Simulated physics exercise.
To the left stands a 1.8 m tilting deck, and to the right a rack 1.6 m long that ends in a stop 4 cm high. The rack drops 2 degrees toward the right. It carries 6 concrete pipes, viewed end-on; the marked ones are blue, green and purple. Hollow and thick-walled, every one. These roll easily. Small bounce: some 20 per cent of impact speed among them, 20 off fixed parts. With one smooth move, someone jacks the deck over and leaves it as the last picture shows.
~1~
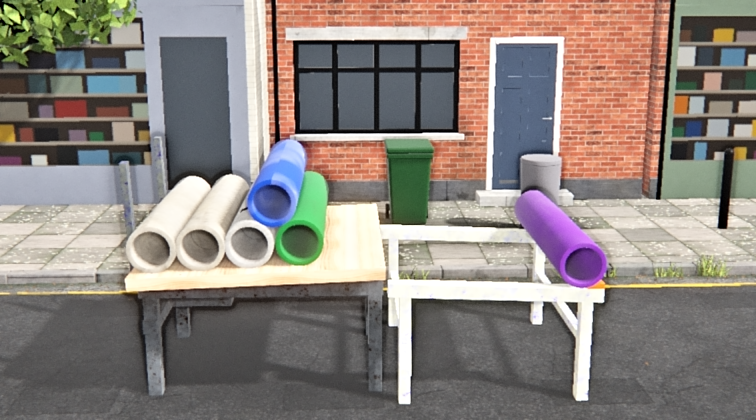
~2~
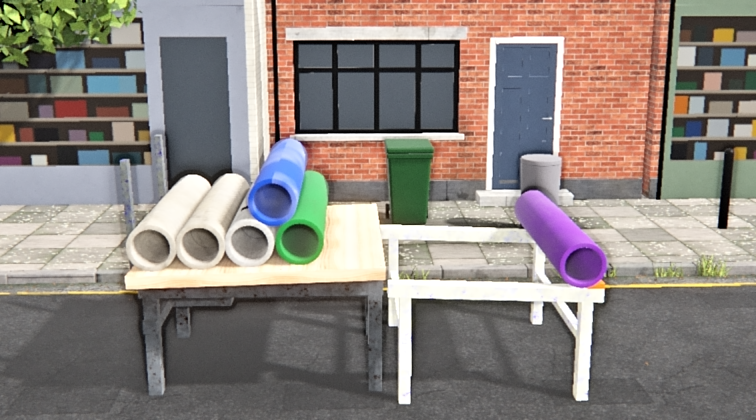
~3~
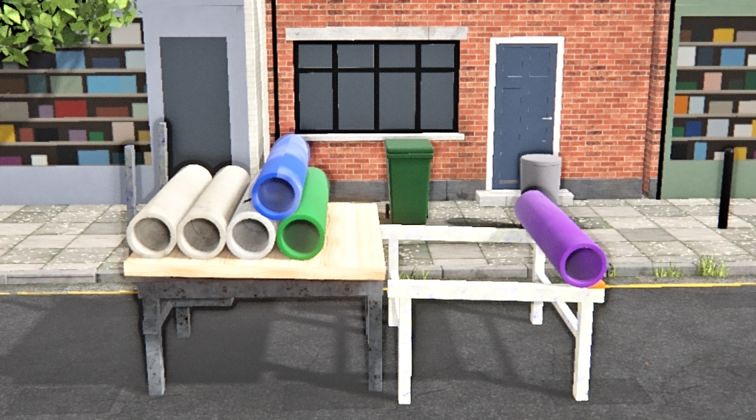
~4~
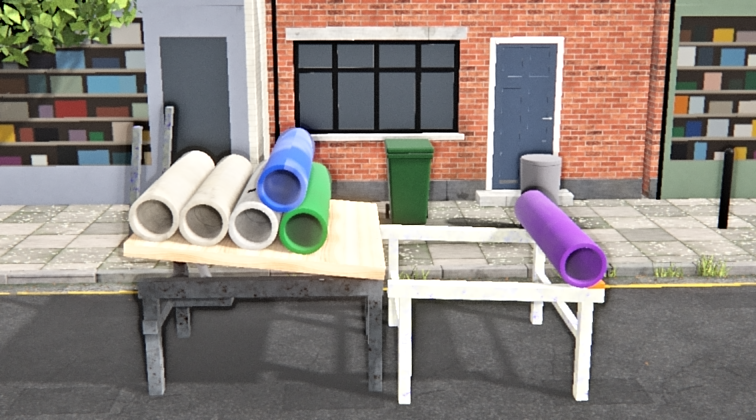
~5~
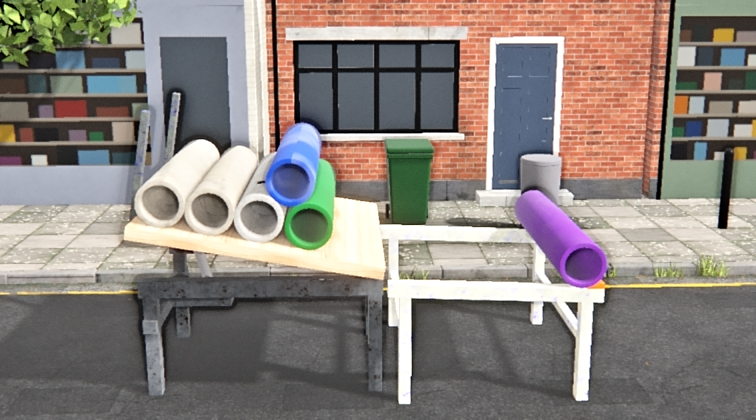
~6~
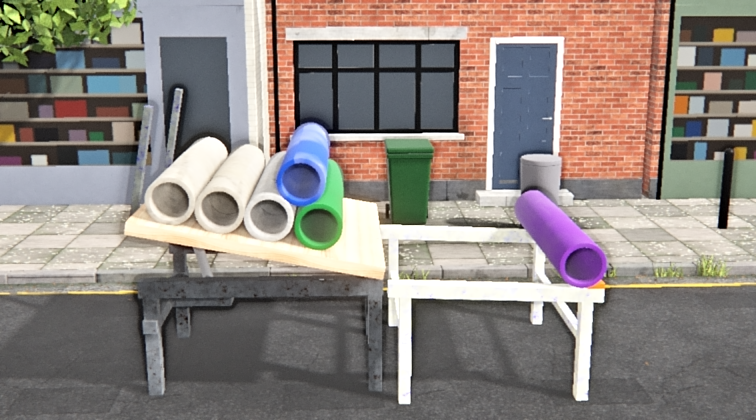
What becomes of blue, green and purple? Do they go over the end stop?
Result: Blue pipe fails to top the stop; green fails to top the stop; purple tops the stop.
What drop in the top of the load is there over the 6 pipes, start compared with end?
The top drops by around 30 cm.
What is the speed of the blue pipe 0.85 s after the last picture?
Close to 1.5 m/s then.
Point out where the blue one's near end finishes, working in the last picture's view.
It comes to rest at about (587, 266).
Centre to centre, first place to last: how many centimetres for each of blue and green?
Blue 230, green 170.
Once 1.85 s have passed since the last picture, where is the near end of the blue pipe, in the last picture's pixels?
(577, 260), roughly.
Another 0.9 s on from the last picture, blue is up on others, 150 cm from the rack's far end, rolling right; green is in the air, 140 cm from the rack's far end, rolling right; purple is on the rack, 15 cm from the rack's far end; 0 past the stop so far.
Another 1.9 s on from the last picture, blue is in the air, 25 cm from the rack's far end, rolling right; green is on the rack, 55 cm from the rack's far end, rolling right; purple is over the stop and falling; 1 past the stop so far.
In the end (4.3 s after the last picture), blue is on the rack, 15 cm from the rack's far end; green is on the rack, 50 cm from the rack's far end; purple is beyond the stop, on the ground; 1 past the stop so far.
